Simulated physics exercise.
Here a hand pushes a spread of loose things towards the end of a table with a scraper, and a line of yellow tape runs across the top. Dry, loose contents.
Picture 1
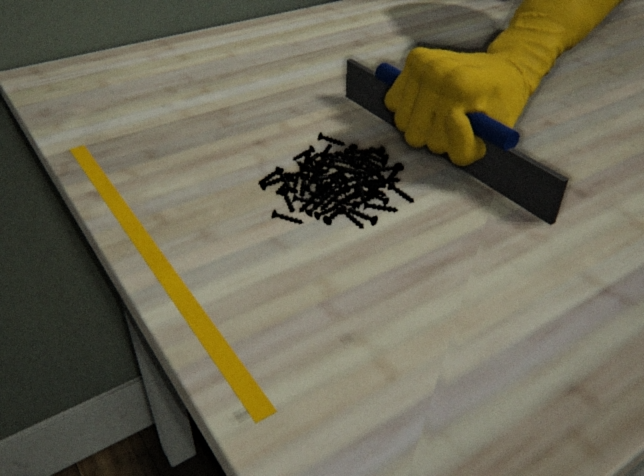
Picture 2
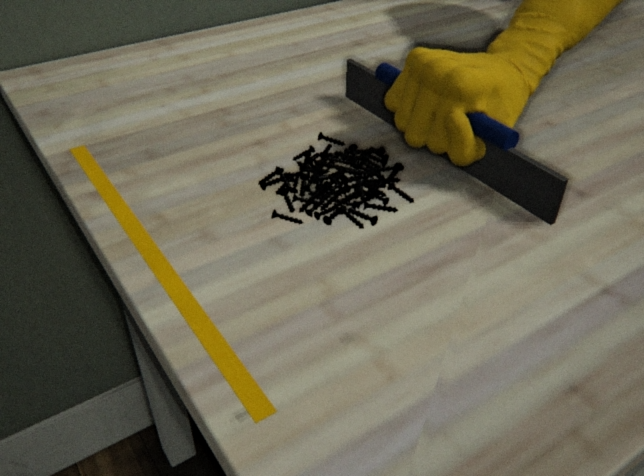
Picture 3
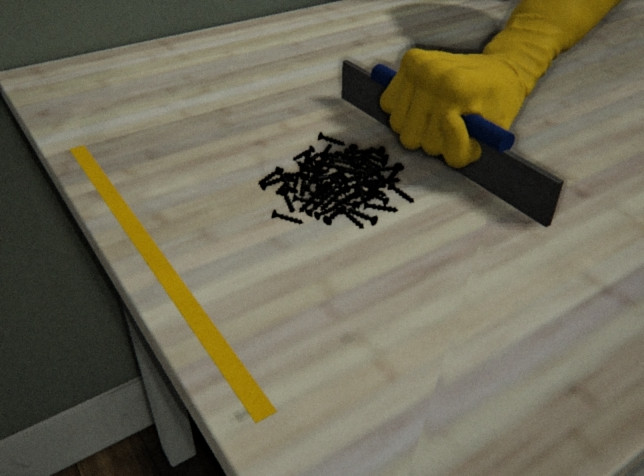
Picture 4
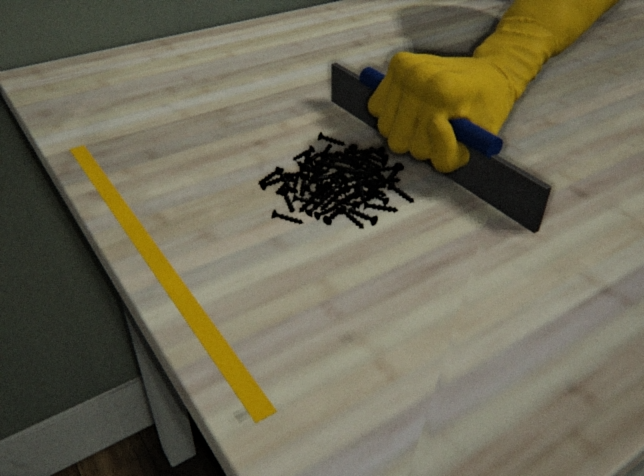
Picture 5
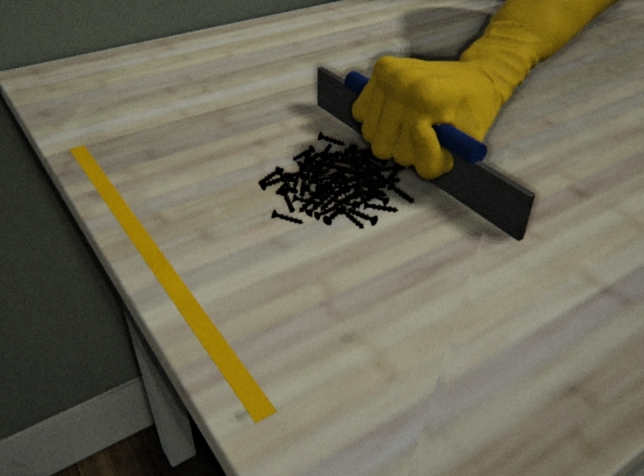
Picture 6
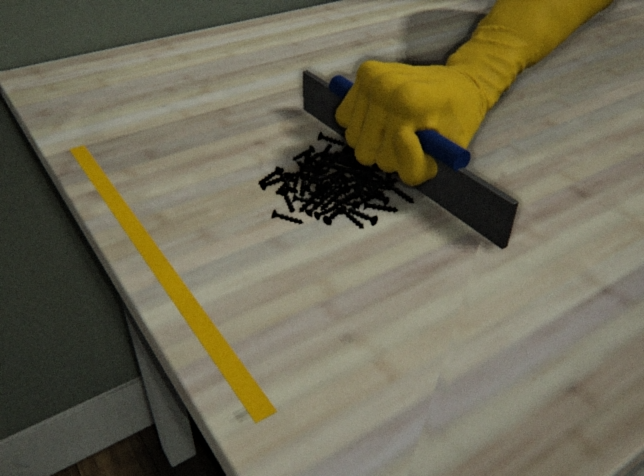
Yellow-gloved hand sliding a blue-handled scraper left across a wooden tabletop to a pile of black screws, nudging its near side.
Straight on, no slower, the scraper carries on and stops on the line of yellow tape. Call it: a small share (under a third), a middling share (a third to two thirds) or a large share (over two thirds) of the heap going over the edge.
A large share.
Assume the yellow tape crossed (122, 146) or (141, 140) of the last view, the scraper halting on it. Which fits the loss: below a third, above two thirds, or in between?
Result 1: Under a third. Result 2: Under a third.
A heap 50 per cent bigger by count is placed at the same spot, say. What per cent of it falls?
Estimate: Around 80 %.
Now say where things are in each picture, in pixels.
The first picture shows scraper at (540, 189), at rest; yellow tape at (83, 157), about two fingers from the edge; edge at (112, 271); the heap at (336, 180), black screws.
The second picture shows scraper at (540, 189), at rest.
The third picture shows scraper at (535, 191); the heap at (336, 180).
The fourth picture shows scraper at (523, 196).
The fifth picture shows scraper at (507, 204); the heap at (336, 180).
The sixth picture shows scraper at (491, 211); yellow tape at (83, 157); edge at (112, 271); the heap at (336, 180), a small part pushed along.
Soon, scraper still moving, near (271, 166); heap all on the table, its front near (192, 227).
A while on, scraper stopped at the yellow tape; heap about half over the edge.
Towards the end, scraper stopped at the yellow tape; heap most over the edge.
Finally, scraper stopped at the yellow tape; heap most over the edge.
